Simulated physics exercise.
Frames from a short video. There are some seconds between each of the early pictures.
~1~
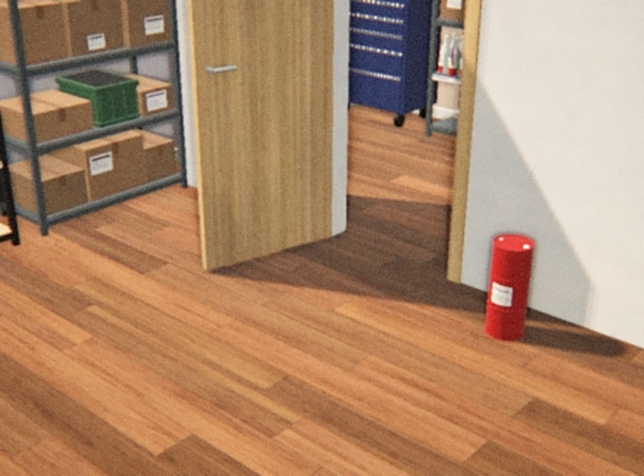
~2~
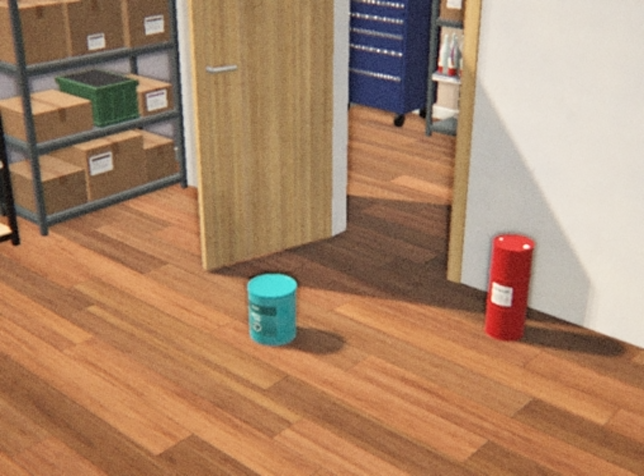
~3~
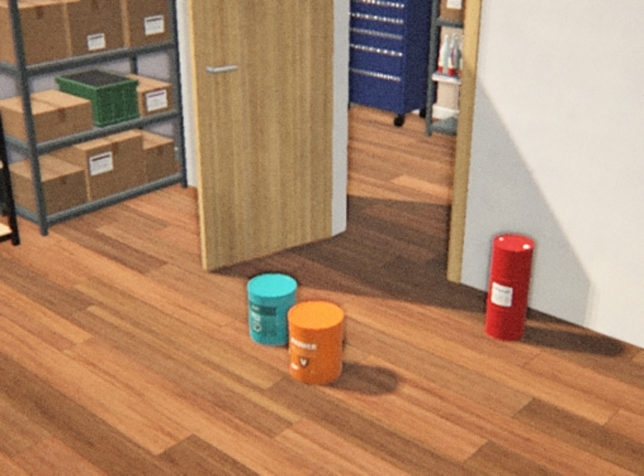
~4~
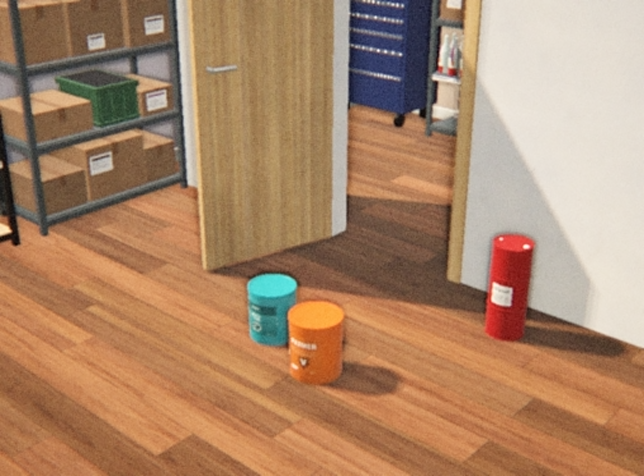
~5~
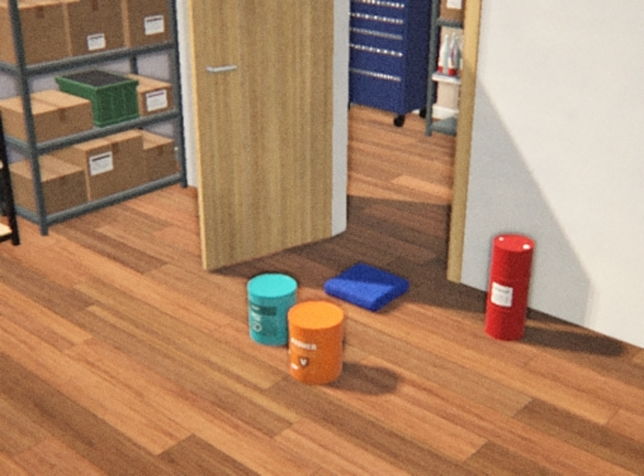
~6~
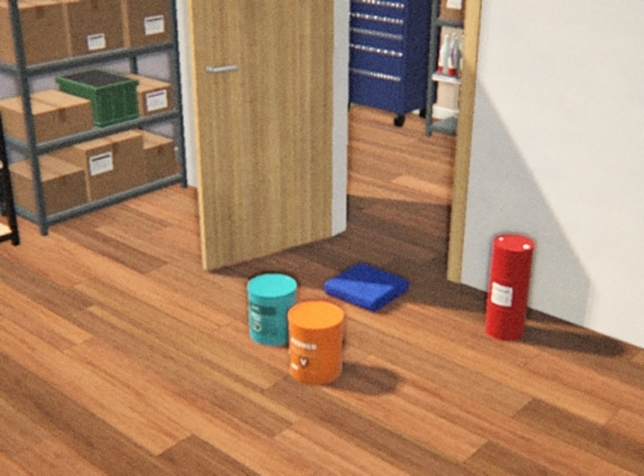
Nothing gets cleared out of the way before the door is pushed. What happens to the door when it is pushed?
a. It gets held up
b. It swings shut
The answer is a.
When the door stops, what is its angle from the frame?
Open angle: About 25°.
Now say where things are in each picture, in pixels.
The first picture shows door wide open and still; red canister (509, 288).
The second picture shows door wide open and still; turquoise pail (273, 310); red canister (509, 288).
The third picture shows door wide open and still; orange pail (316, 343); turquoise pail (273, 310).
The fourth picture shows door wide open and still; red canister (509, 288); orange pail (316, 343).
The fifth picture shows door wide open and still; turquoise pail (273, 310); red canister (509, 288).
The sixth picture shows door wide open and still; blue cushion (367, 287); orange pail (316, 343).
Then, 0.90 s on from there, door at 73°.
Then, 1.50 s on from there, door at 44°; blue cushion shifted a little near (390, 286).
Then, 1.80 s on from there, door at 30°; blue cushion shifted about its own width near (422, 284).
In the end, door at 24°; moved from the start, blue cushion; the other 3 unmoved. At the end, from the last picture's camera, blue cushion near (436, 283).
